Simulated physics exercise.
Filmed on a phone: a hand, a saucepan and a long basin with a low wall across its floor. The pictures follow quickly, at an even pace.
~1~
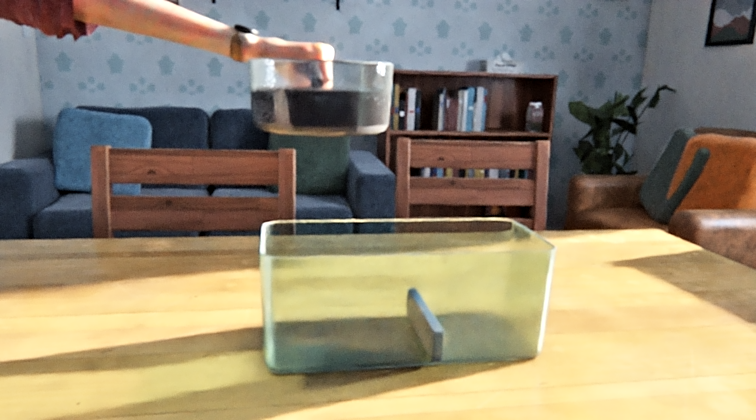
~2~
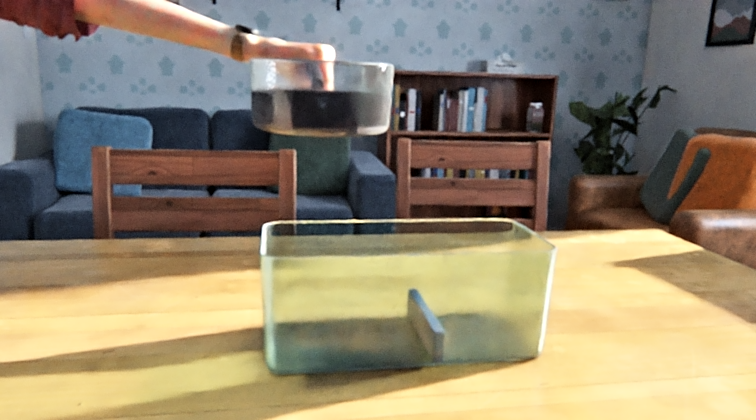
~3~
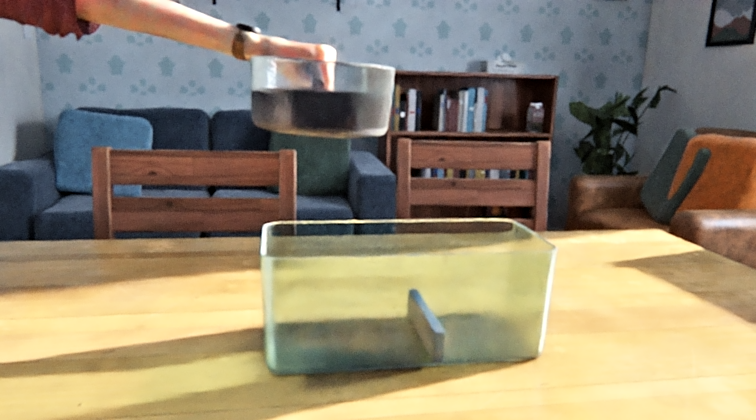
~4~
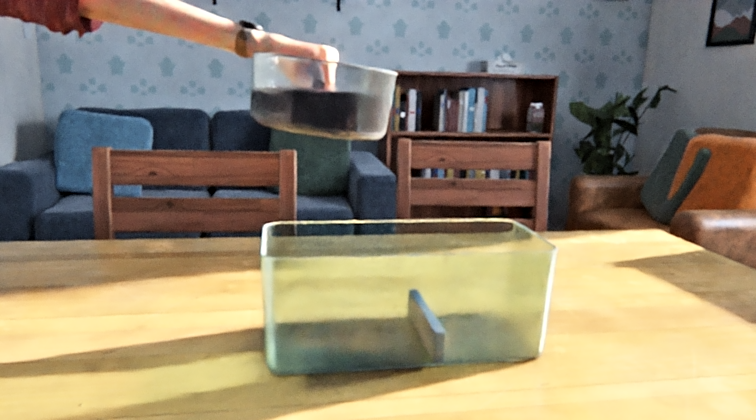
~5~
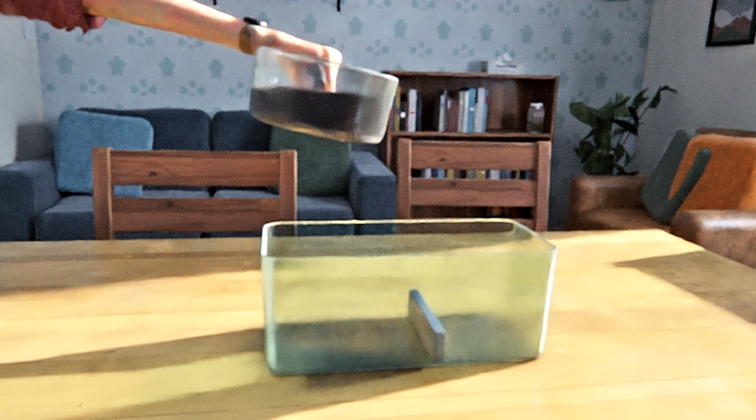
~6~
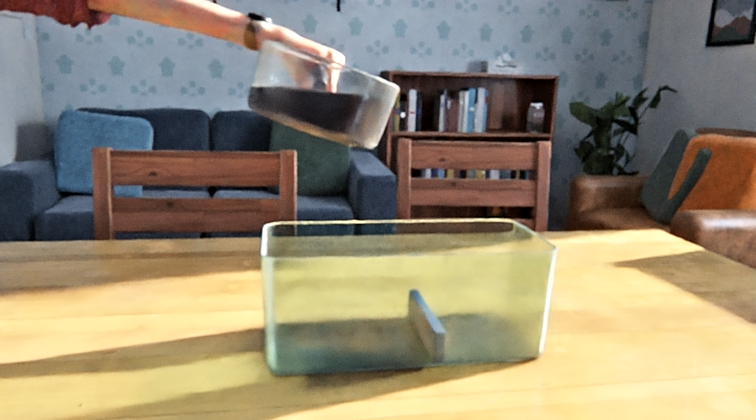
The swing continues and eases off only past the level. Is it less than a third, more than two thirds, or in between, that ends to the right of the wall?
It comes to from a third to two thirds.
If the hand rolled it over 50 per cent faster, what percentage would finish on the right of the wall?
Close to 35 per cent.
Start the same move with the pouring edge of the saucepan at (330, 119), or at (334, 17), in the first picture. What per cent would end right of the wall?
In turn 15 and 10 in a hundred.
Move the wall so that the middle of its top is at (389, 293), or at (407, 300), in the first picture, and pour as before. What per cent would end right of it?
In turn 75 and 65 in a hundred.
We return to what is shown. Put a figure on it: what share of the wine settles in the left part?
Close to 55 per cent.
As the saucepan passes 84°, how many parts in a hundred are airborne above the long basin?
It comes to 50 per cent or so.
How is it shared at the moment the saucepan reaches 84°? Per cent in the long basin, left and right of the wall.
Left about 5, right about 10.
A moment on, the saucepan is tipped on its side and 39 per cent is still to pour, 3 is left of the wall and 10 right of it.
Next, the saucepan is tipped right over and 4 per cent is still to pour, 39 is left of the wall and 48 right of it.
Then the saucepan is tipped right over and 0 per cent is still to pour, 54 is left of the wall and 46 right of it.
Later the saucepan is tipped right over and 0 per cent is still to pour, 53 is left of the wall and 46 right of it.
Finally, 53 per cent lies left of the wall, 46 right of it and 1 outside.
